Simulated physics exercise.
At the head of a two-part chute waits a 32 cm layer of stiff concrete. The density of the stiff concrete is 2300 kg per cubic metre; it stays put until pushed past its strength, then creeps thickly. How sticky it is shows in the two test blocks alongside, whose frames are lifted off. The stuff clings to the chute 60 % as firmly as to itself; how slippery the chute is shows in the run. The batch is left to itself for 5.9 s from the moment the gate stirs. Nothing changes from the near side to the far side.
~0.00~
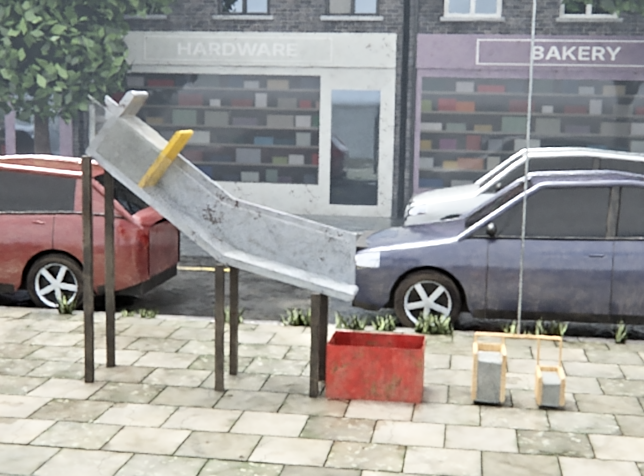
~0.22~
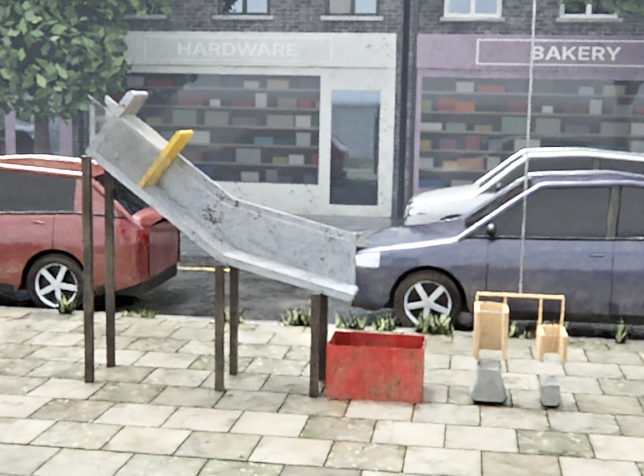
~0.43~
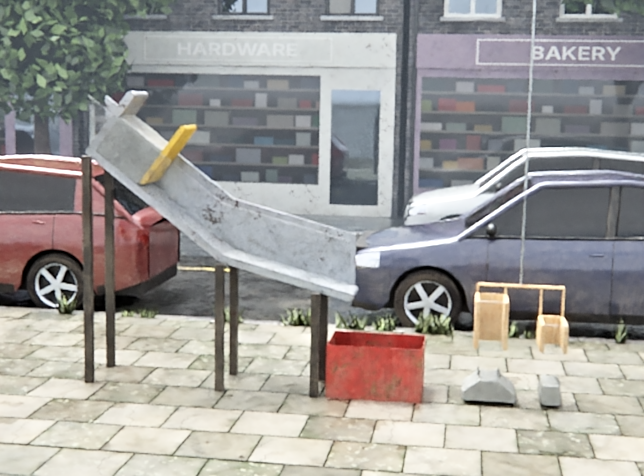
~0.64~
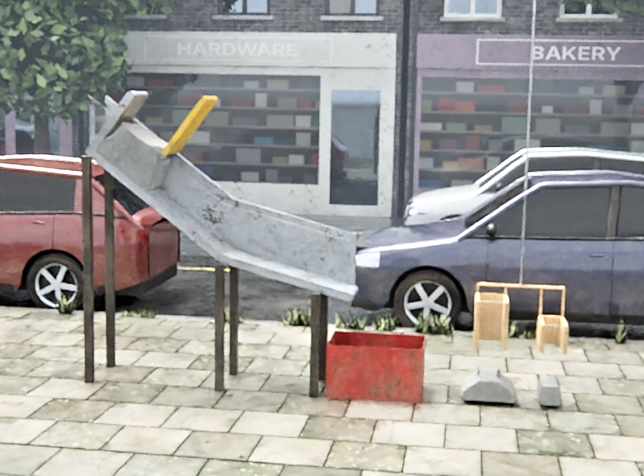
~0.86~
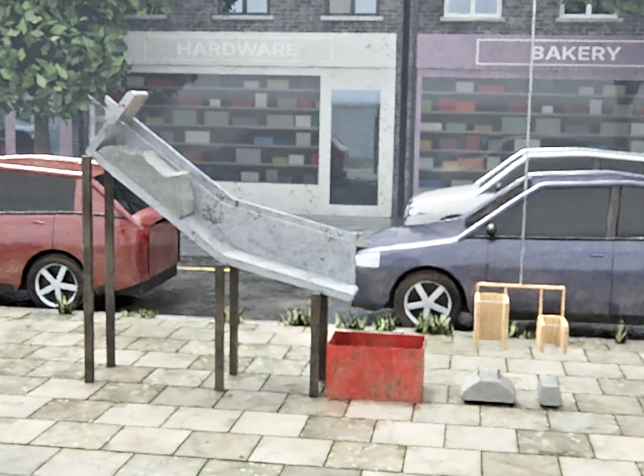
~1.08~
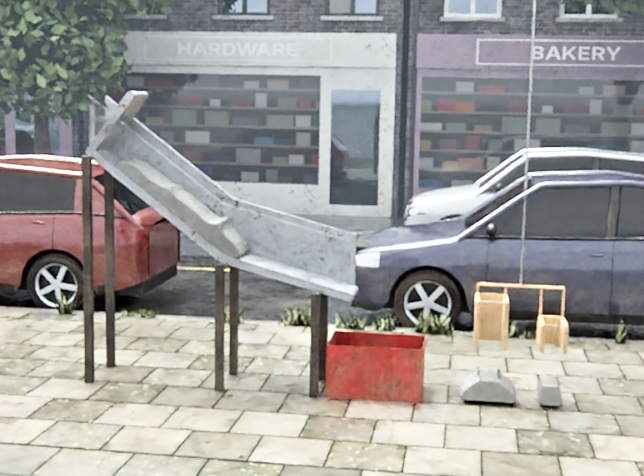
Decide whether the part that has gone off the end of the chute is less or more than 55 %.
Expect more than 55 %.
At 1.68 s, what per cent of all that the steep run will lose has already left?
Some 100 per cent.
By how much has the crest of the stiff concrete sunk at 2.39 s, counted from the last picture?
Roughly 75.0 cm.
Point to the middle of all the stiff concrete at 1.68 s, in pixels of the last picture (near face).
Near (314, 278).
After 1.68 s, 1 % is on the steep run, 99 % on the flatter one and 0 % past the end.
After 2.39 s, none is on the steep run, 31 % on the flatter one and 69 % past the end.
After 3.10 s, none is on the steep run, 15 % on the flatter one and 85 % past the end.
After 3.81 s, none is on the steep run, 14 % on the flatter one and 86 % past the end.
After 6.26 s, at the end, none is on the steep run, 14 % on the flatter one and 86 % past the end.
